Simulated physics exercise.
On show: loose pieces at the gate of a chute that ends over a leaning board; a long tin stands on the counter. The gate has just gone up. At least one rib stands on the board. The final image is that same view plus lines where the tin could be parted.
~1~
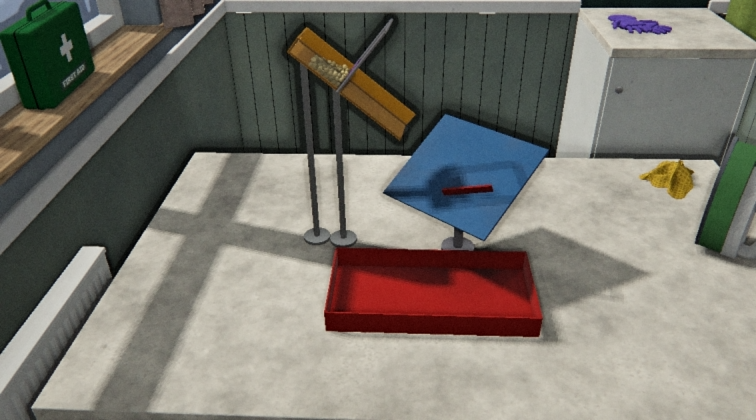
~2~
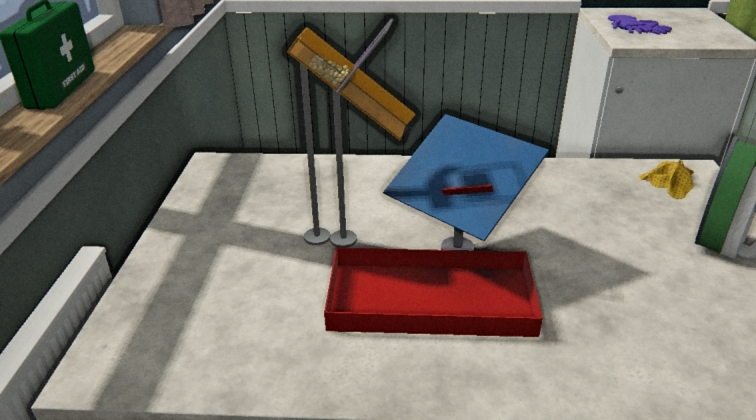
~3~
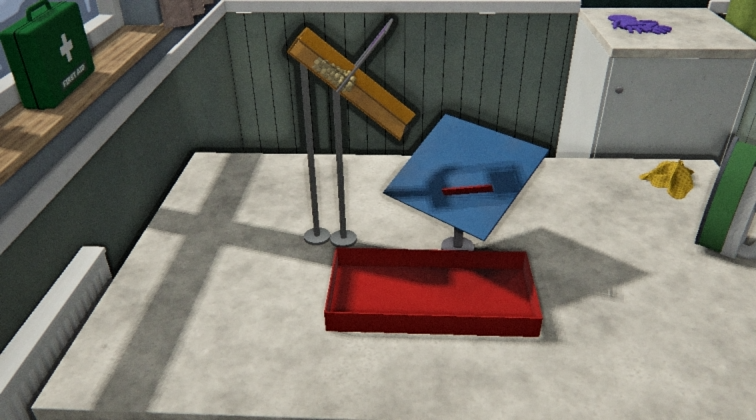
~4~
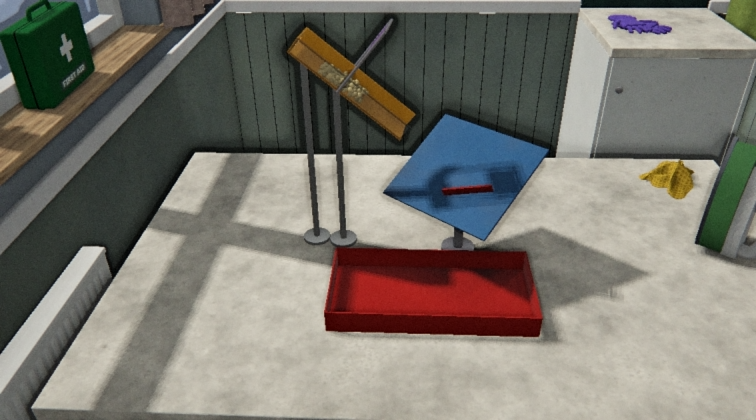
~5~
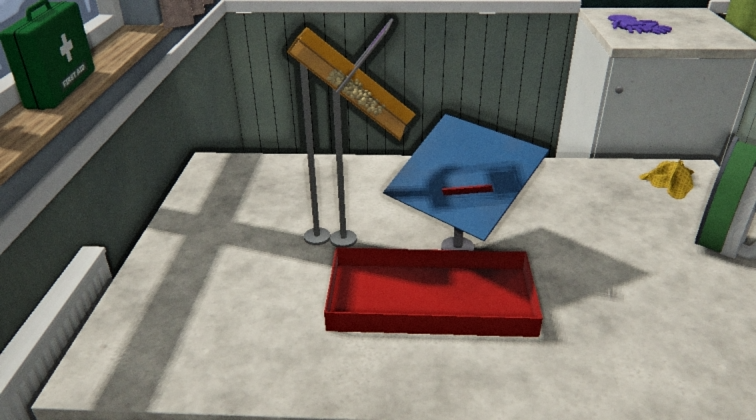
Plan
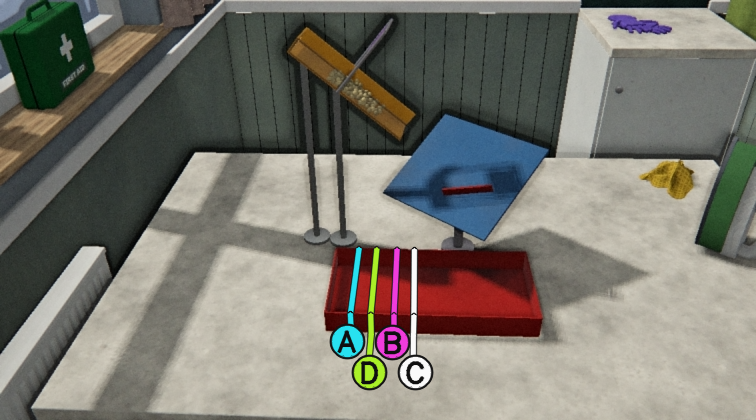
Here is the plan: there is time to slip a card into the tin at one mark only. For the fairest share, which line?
Best: B.
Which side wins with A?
More lands on the right.
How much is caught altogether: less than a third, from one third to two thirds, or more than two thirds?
It is more than two thirds.
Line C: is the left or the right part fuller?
More lands on the left.
On the marked copy, line A crosses the front rim at (350, 313); line B crosses the front rim at (394, 314); line C crosses the front rim at (413, 315); line D crosses the front rim at (370, 313).
With A, of what is caught, a stray few on the left of the divider, nearly all on the right.
With B, of what is caught, about a third on the left of the divider, about two thirds on the right.
With C, of what is caught, most on the left of the divider, a small part on the right.
With D, of what is caught, a small part on the left of the divider, nearly all on the right.
